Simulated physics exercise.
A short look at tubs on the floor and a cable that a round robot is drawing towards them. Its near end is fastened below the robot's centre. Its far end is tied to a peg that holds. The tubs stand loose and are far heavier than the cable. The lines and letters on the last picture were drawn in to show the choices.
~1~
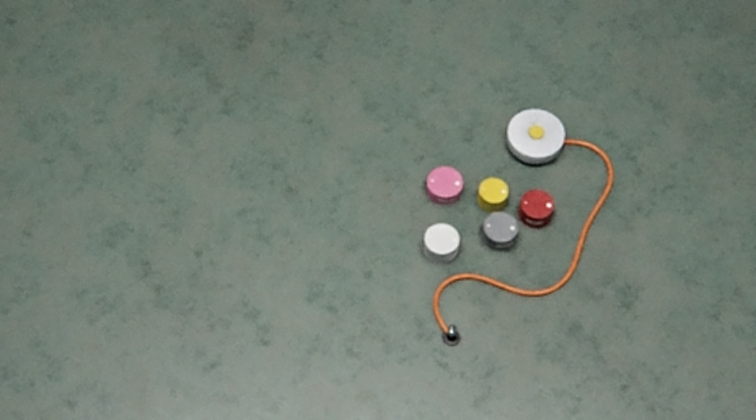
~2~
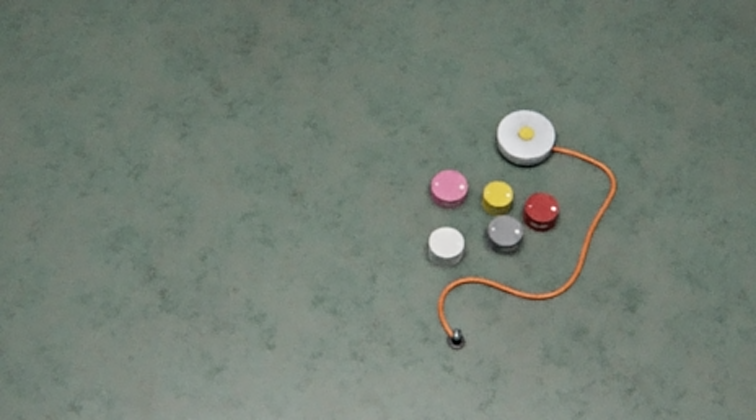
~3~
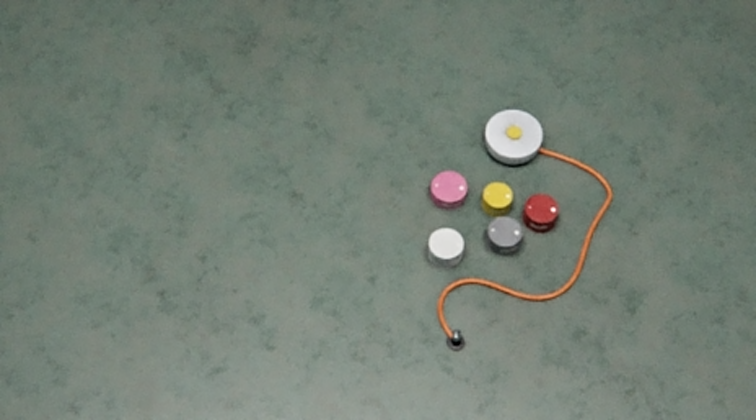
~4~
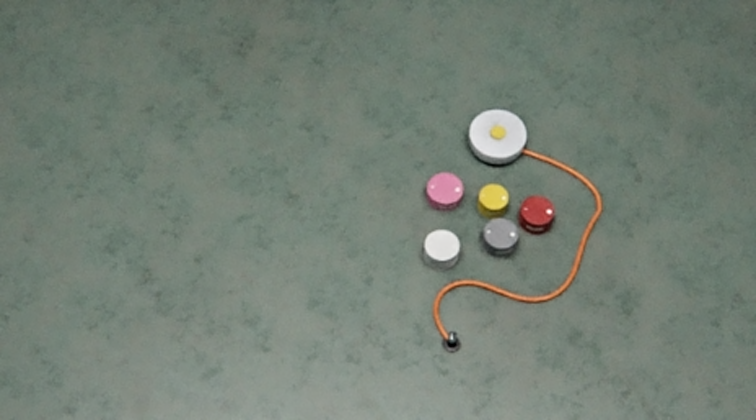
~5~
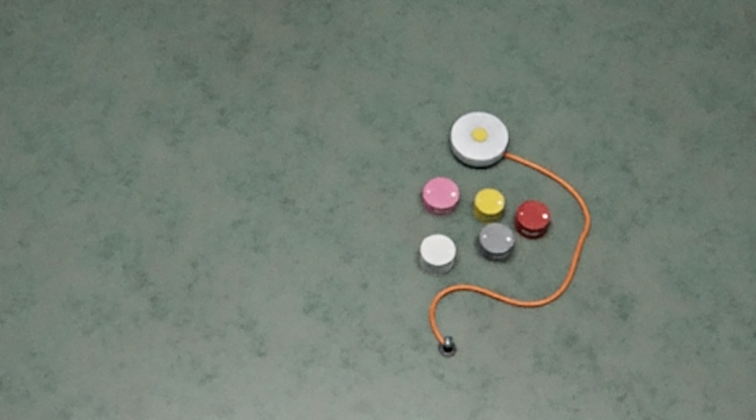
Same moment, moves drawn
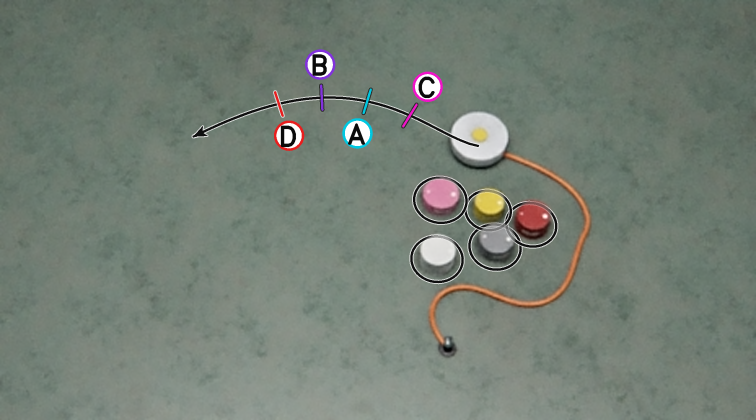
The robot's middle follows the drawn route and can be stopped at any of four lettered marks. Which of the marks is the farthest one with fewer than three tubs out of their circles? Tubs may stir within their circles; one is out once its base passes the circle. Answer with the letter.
B is the last stop within the limit.
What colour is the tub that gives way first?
The red tub.
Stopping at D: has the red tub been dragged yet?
Yes.
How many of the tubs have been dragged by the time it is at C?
The count is none.
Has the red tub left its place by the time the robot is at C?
No.
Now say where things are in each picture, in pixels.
Peg (452, 333); grey tub (500, 232); red tub (536, 209), in the first picture.
Robot (525, 139); pink tub (449, 189), in the second picture.
Robot (513, 138); peg (456, 338), in the third picture.
Robot (497, 138); red tub (537, 215), in the fourth picture.
Robot (479, 141); pink tub (441, 197); white tub (438, 255); peg (448, 344), in the fifth picture.
On the copy, A at (367, 101); B at (322, 98); C at (410, 115); D at (279, 104); the route from (478, 146) via (333, 98) to (194, 137).
On B. First, robot (425, 117).
Then, robot (372, 97).
Finally, robot (322, 92); red tub (510, 219); yellow tub (484, 204); one over the rings.
By contrast, A is within the limit but short; C is within the limit but short; D has three over the rings.
